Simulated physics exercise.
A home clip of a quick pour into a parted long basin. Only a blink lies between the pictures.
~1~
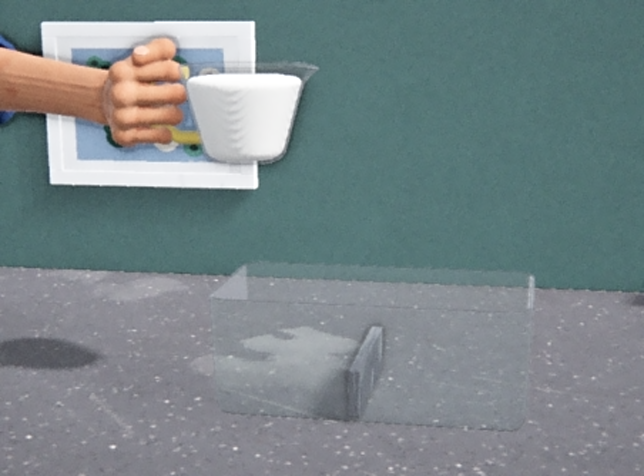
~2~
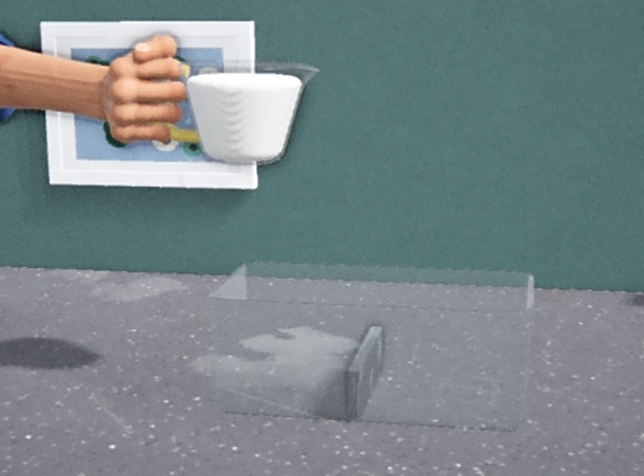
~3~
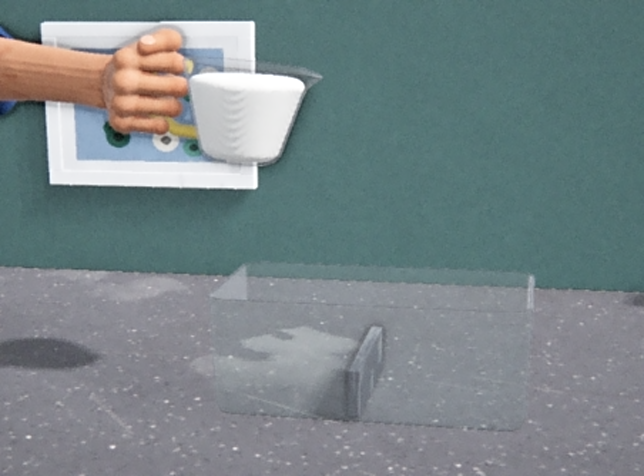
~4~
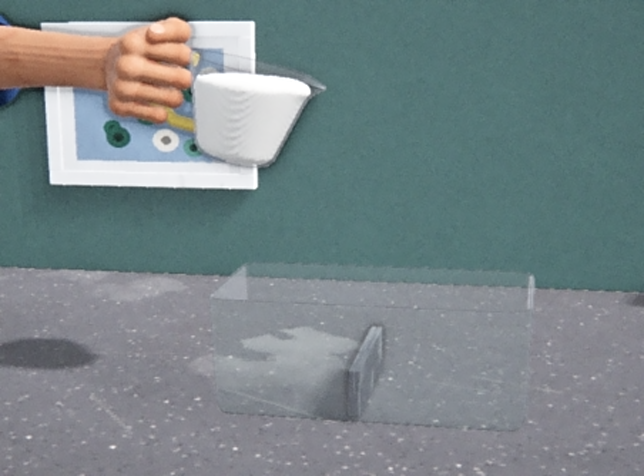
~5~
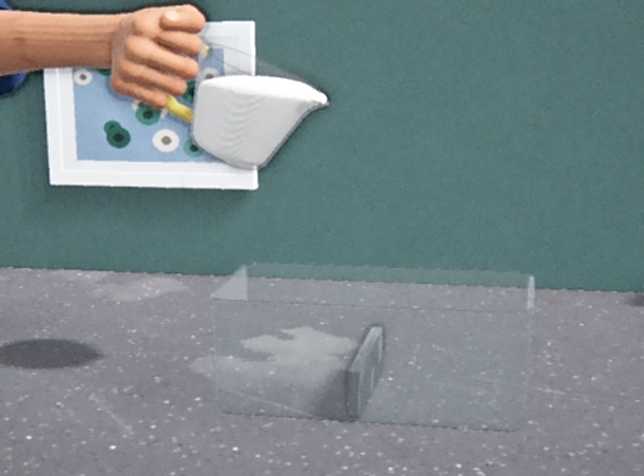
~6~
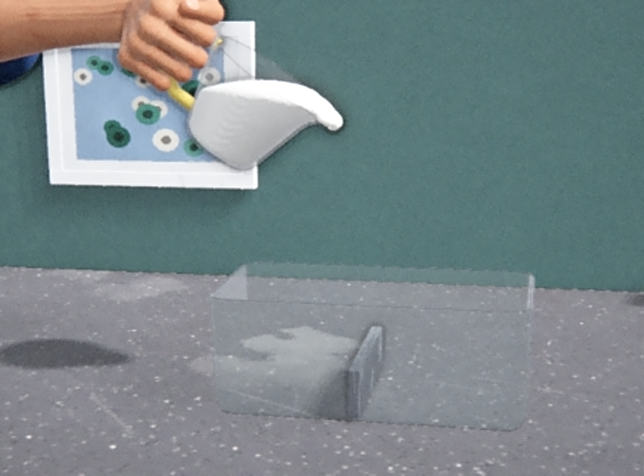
A hand tilts a clear jug of white liquid rightward above a clear divided basin.
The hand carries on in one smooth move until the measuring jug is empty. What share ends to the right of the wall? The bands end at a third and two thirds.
The share right of the wall is from a third to two thirds.
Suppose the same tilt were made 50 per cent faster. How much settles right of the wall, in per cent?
Close to 40 per cent.
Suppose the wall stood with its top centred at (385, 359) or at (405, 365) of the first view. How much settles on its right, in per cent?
Near 35 % and 20 %.
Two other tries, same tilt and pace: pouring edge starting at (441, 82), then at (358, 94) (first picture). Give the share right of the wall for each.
In turn 80 and 75 in a hundred.
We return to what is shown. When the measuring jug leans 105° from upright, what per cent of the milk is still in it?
It comes to 20 per cent or so.
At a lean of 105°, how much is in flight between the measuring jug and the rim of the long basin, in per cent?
It comes to 35 per cent or so.
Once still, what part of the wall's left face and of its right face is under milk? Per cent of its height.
Left about 30, right about 20.
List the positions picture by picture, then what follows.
Tilt 0°; pouring edge (318, 67); surface from (190, 78) to (302, 80); the long basin's rim runs from (228, 281) to (532, 294); the wall's top is at (366, 349), in the first frame.
Tilt 2°; pouring edge (319, 69); surface from (191, 78) to (302, 81), in the second frame.
Tilt 6°; pouring edge (322, 76); surface from (195, 77) to (305, 83), in the third frame.
Tilt 14°; pouring edge (326, 88); surface from (199, 77) to (312, 87), in the fourth frame.
Tilt 24°; pouring edge (329, 103); surface from (203, 82) to (325, 95), in the fifth frame.
Tilt 36°; pouring edge (329, 122); surface from (201, 92) to (319, 106); 5 per cent is over the edge, in the sixth frame.
A moment on, the tilt is 105° and 19 per cent is still to pour, 7 is left of the wall and 39 right of it.
Next, the tilt is 121° and 0 per cent is still to pour, 50 is left of the wall and 46 right of it.
Then the tilt is 121° and 0 per cent is still to pour, 48 is left of the wall and 48 right of it.
Later the tilt is 121° and 0 per cent is still to pour, 48 is left of the wall and 49 right of it.
Finally, 48 per cent lies left of the wall, 49 right of it and 4 outside.
